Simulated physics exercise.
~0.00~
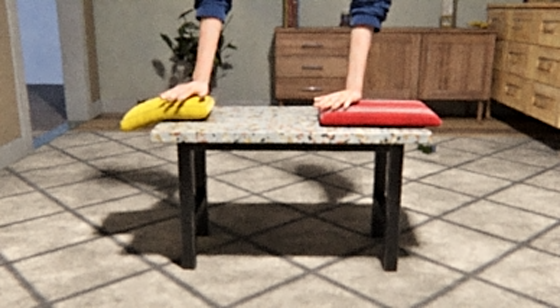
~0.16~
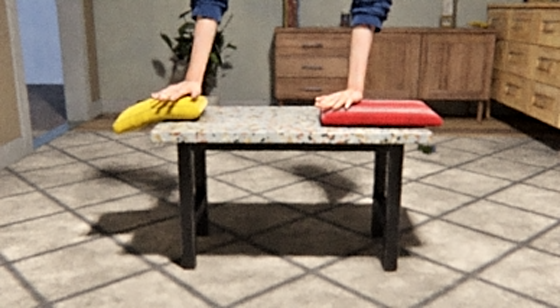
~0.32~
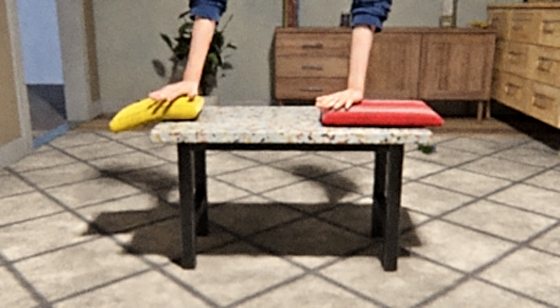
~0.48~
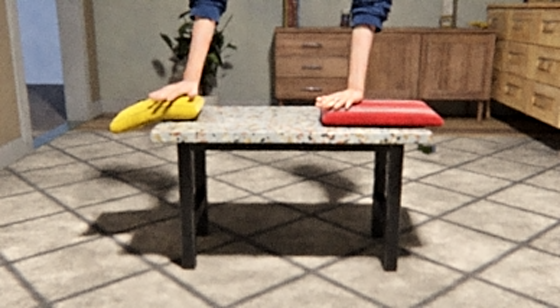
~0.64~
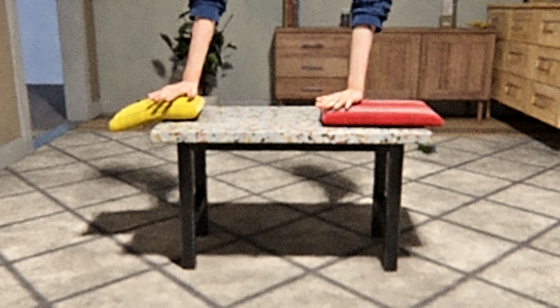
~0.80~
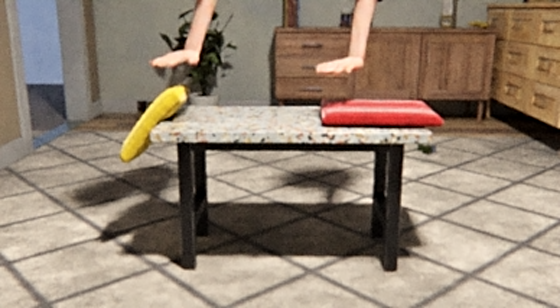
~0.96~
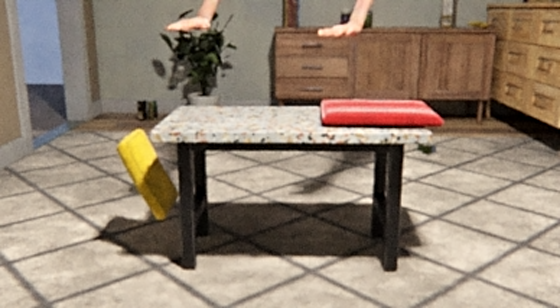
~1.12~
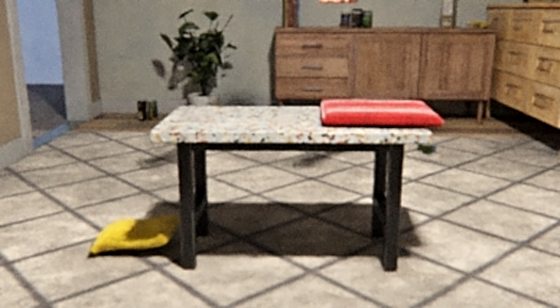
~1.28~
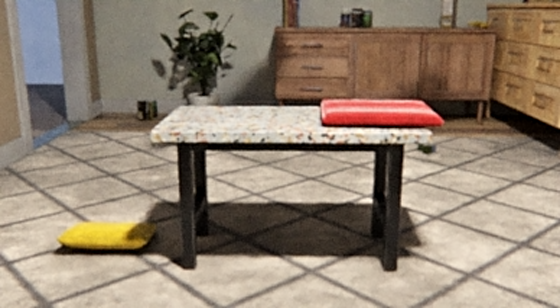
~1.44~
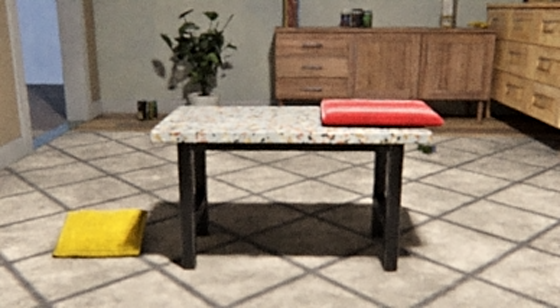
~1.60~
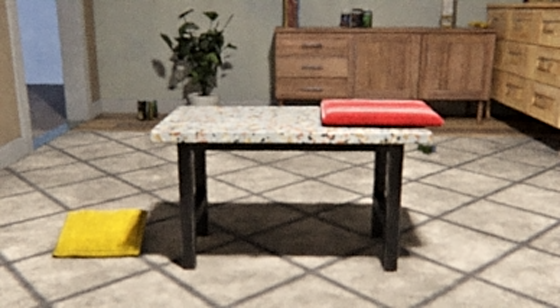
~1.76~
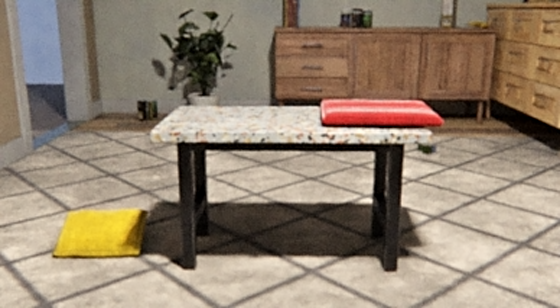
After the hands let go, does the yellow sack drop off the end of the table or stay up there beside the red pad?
The yellow sack drops off the left end and ends up on the floor. Only the red pad stays on the table.
